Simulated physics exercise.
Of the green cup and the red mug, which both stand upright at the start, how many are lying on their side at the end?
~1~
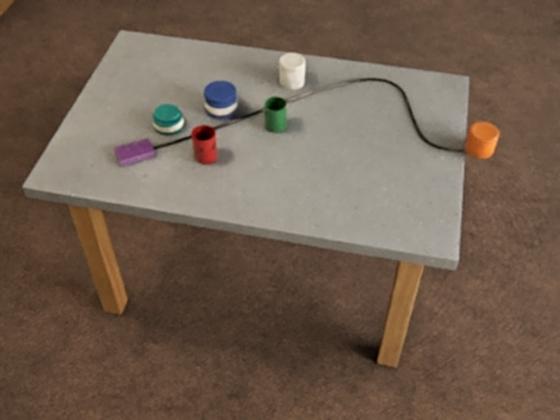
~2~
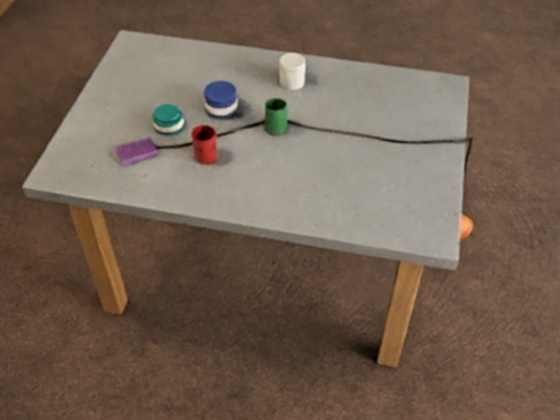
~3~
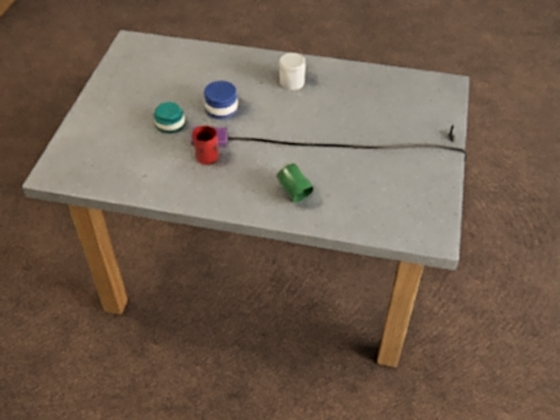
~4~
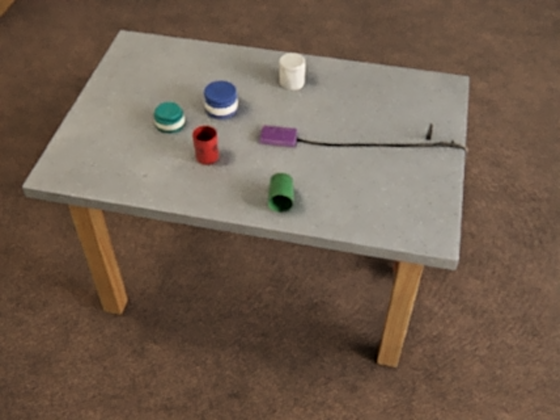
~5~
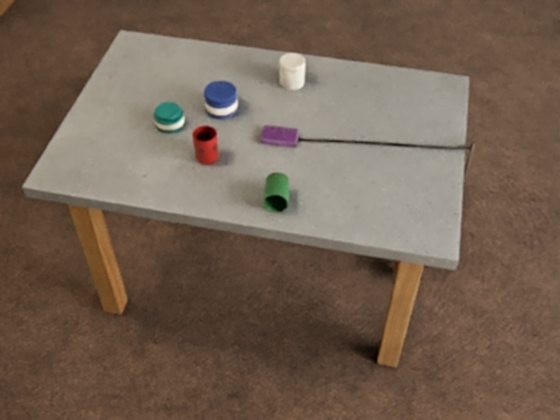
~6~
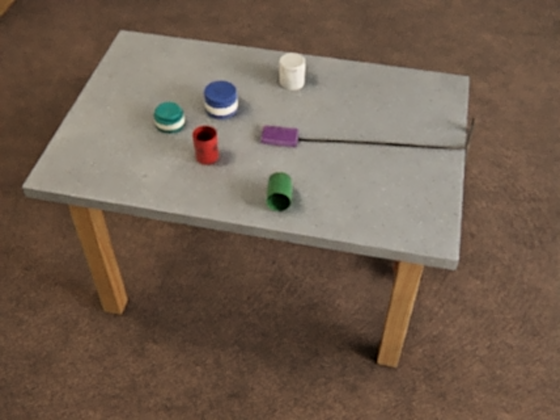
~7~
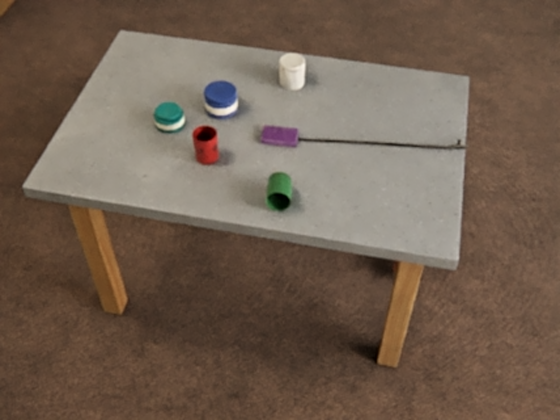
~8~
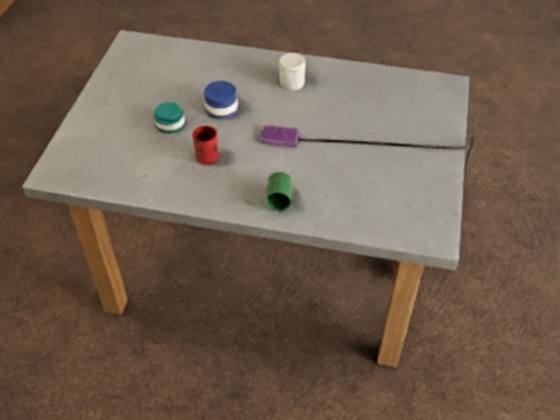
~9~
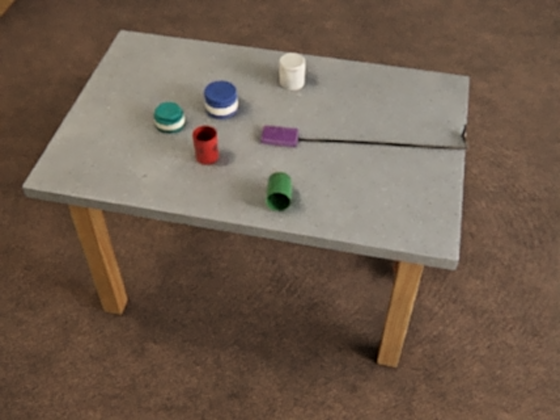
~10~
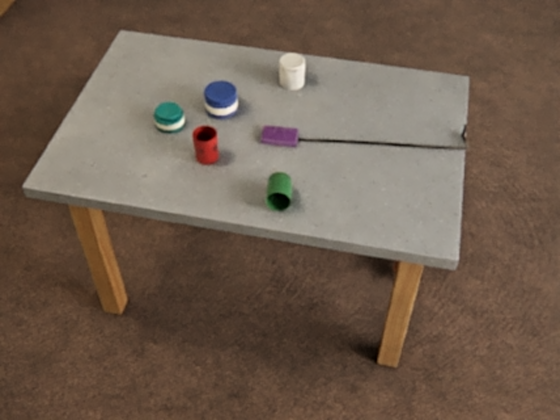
One of them is lying on its side at the end, the green cup. The red mug is still upright in its place.
At the start, a dark cable on a grey table joins a flat purple block at the left to an orange cylinder just past the right edge, with cups and lidded jars standing around it. The orange cylinder drops below the edge, and the cable straightens out against the green cup. The green cup tips over and moves toward the front, while the purple block slides right, passing behind the red mug. The block stops near the middle of the table, and the cable's far end shifts about at the right edge. Finally, the green cup lies on its side, still on the table, and the orange cylinder is out of sight.
